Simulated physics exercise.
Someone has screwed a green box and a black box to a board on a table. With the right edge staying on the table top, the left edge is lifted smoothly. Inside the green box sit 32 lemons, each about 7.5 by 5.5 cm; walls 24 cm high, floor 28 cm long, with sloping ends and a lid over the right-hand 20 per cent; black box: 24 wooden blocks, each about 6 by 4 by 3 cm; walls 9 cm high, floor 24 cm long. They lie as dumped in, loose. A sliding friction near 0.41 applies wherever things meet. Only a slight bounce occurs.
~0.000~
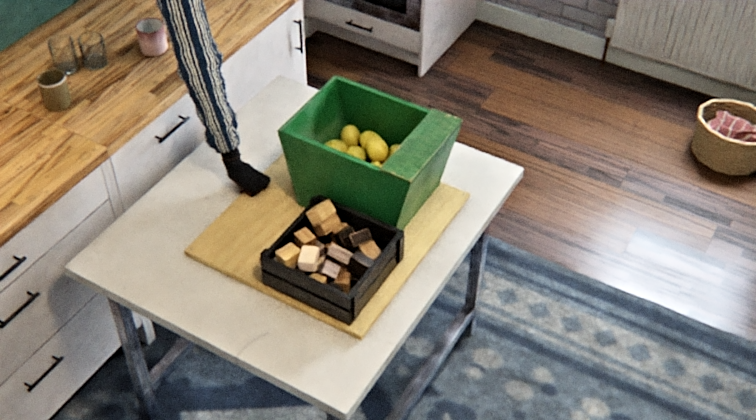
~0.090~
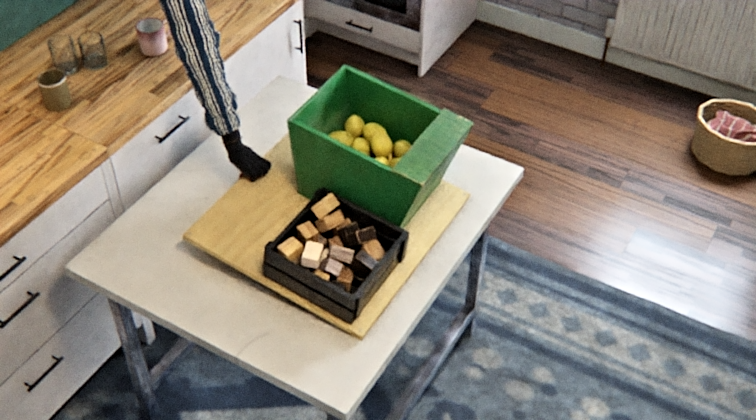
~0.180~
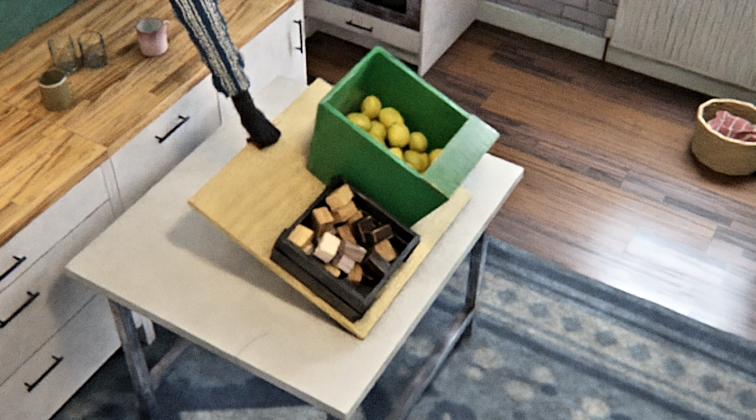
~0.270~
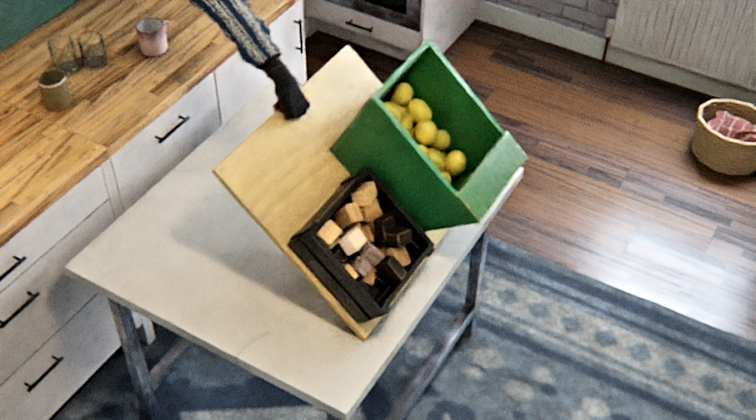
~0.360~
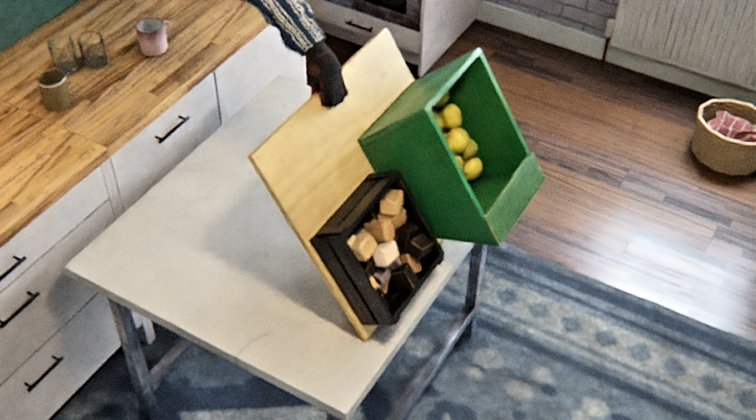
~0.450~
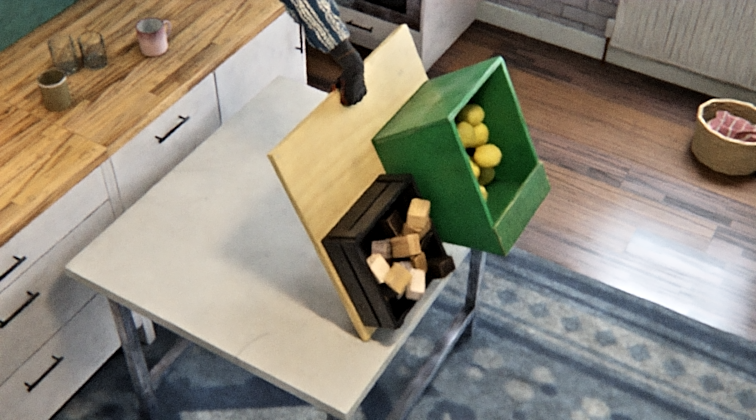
A gloved hand steeply tilts a board carrying a green box of lemons and a black box of blocks.
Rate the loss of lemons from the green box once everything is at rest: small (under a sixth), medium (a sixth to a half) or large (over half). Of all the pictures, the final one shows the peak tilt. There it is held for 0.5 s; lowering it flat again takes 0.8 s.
Small.
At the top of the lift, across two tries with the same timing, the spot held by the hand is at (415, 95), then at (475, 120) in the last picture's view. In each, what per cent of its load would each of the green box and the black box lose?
Green box: 40 %, then 60 %; black box: 70 %, then 90 %.
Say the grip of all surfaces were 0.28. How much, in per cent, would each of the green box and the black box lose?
Green box 0, black box 40 per cent.
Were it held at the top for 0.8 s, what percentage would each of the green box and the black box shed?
Green box 0%, black box 30%.
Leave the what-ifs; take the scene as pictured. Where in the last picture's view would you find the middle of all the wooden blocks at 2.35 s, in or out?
In the last picture they centre on about (362, 279).
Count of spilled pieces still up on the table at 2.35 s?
Roughly 0 of them.
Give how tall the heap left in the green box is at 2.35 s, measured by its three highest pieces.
Height: Roughly 21 cm.
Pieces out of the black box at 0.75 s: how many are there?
Estimate for the black box by then: Some 8 out.
After 0.75 s, tilt 64°; green box 32 in, 0 out and black box 15 in, 9 out.
After 1.13 s, tilt 56°; green box 31 in, 1 out and black box 14 in, 10 out.
After 1.67 s, tilt 2°; green box 31 in, 1 out and black box 14 in, 10 out.
Outcome (at 2.35 s), green box 31 in, 1 out and black box 14 in, 10 out. Asked share, 1 of 32, 3 per cent.
